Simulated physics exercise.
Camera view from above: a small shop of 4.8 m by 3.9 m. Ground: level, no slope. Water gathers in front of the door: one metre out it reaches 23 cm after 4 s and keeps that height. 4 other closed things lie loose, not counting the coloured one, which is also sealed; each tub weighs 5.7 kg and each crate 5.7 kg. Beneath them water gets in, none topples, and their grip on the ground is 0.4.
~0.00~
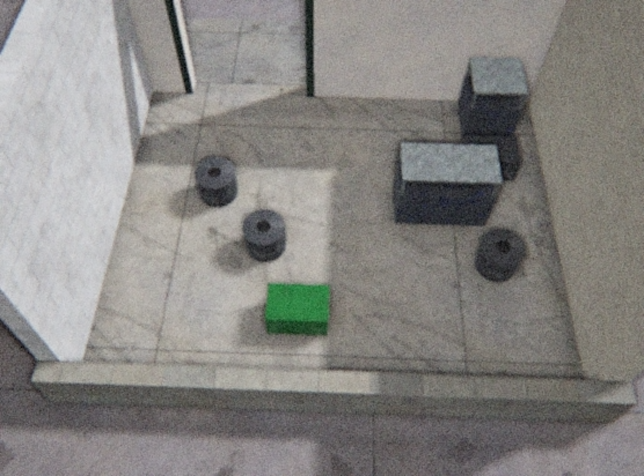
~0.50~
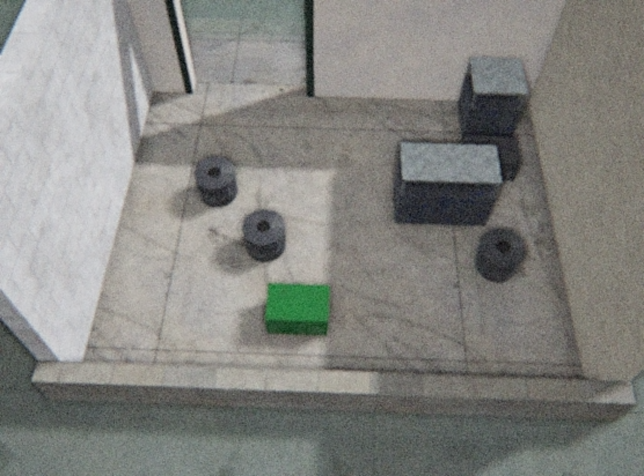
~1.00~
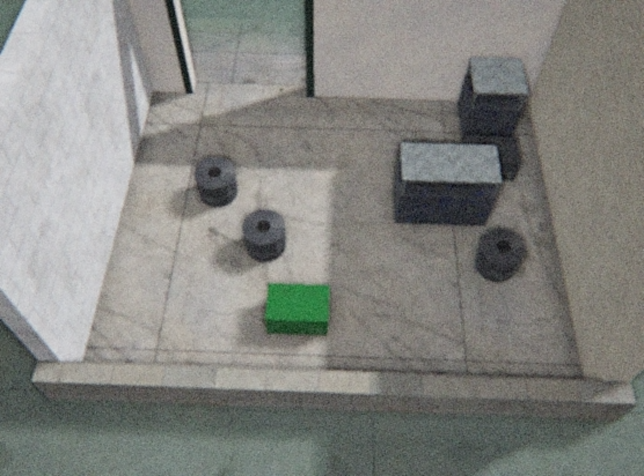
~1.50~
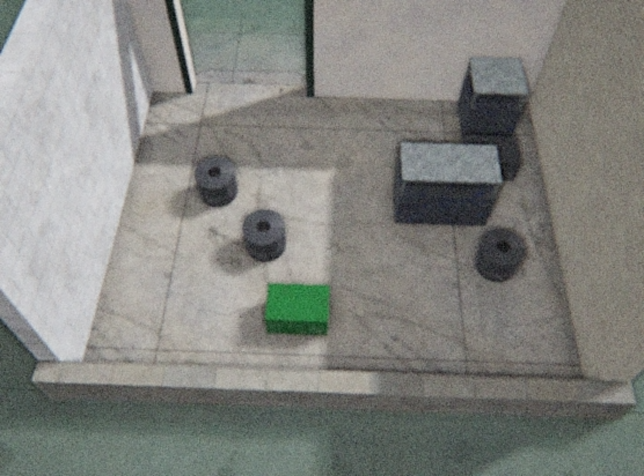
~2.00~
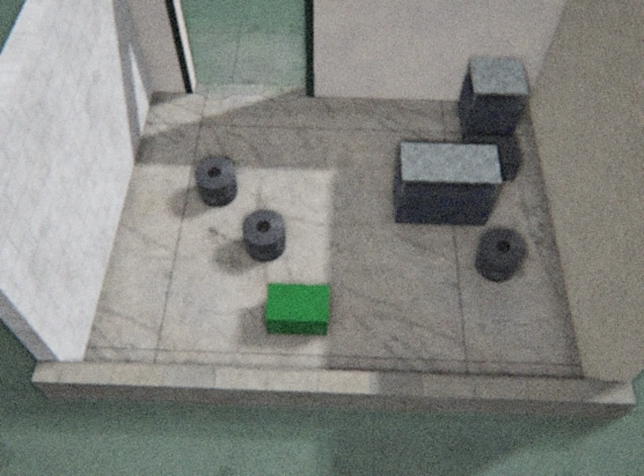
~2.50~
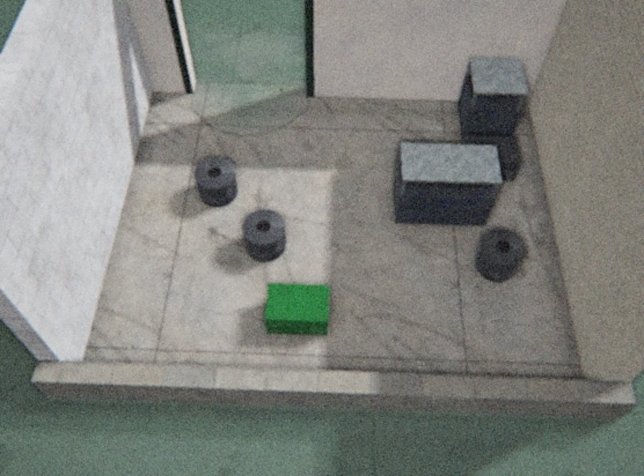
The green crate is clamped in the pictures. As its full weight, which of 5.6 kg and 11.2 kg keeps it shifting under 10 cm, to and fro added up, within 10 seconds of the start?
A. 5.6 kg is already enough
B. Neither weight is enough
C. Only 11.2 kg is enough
Option B: Neither weight is enough.
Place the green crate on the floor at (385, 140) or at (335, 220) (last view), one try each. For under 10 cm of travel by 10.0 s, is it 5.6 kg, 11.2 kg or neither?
Taking the two spots in turn, both keep it, then neither keeps it.
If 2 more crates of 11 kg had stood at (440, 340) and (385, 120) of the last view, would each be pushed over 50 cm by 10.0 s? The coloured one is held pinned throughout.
In that order: Beyond it, within it.
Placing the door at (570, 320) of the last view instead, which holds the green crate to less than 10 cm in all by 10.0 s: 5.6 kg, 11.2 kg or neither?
Then no option works.
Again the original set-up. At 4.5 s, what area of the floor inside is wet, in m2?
About 7.5 m2.
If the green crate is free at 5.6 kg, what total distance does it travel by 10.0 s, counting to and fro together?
Roughly 250 cm.
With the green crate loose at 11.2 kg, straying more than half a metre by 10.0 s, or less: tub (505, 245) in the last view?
Verdict for this one: Under half a metre.
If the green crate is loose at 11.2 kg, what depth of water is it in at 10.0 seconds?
Depth: Approx. 15 cm.
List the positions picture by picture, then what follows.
The green crate at (298, 302), on the bottom; water covers 0.0 m2; 0 of 5 have shifted, in the first frame.
The green crate at (298, 302) rests on the ground; 0.0 m2 under water; 0 of 5 have shifted, in the second frame.
The green crate at (298, 302) rests on the ground; 0.0 m2 under water; 0 of 5 have shifted, in the third frame.
The green crate at (298, 302) rests on the ground; 0.0 m2 under water; 0 of 5 have shifted, in the fourth frame.
The green crate at (298, 302), on the bottom; 0.0 m2 under water; 0 of 5 have shifted, in the fifth frame.
The green crate at (298, 302) rests on the ground; 0.8 m2 under water; 0 of 5 have shifted, in the sixth frame.
After 3.5 s the green crate would be 0 cm from its start with 5.6 kg and 0 cm from its start with 11.2 kg; 0 cm of water round it then.
After 4.5 s the green crate would be 0 cm from its start with 5.6 kg and 0 cm from its start with 11.2 kg; 0 cm of water round it then.
After 7.0 s the green crate would be 56 cm from its start with 5.6 kg and 67 cm from its start with 11.2 kg; 12 cm of water round it then.
After 10.0 s the green crate would be 214 cm from its start with 5.6 kg and 244 cm from its start with 11.2 kg; 15 cm of water round it then.
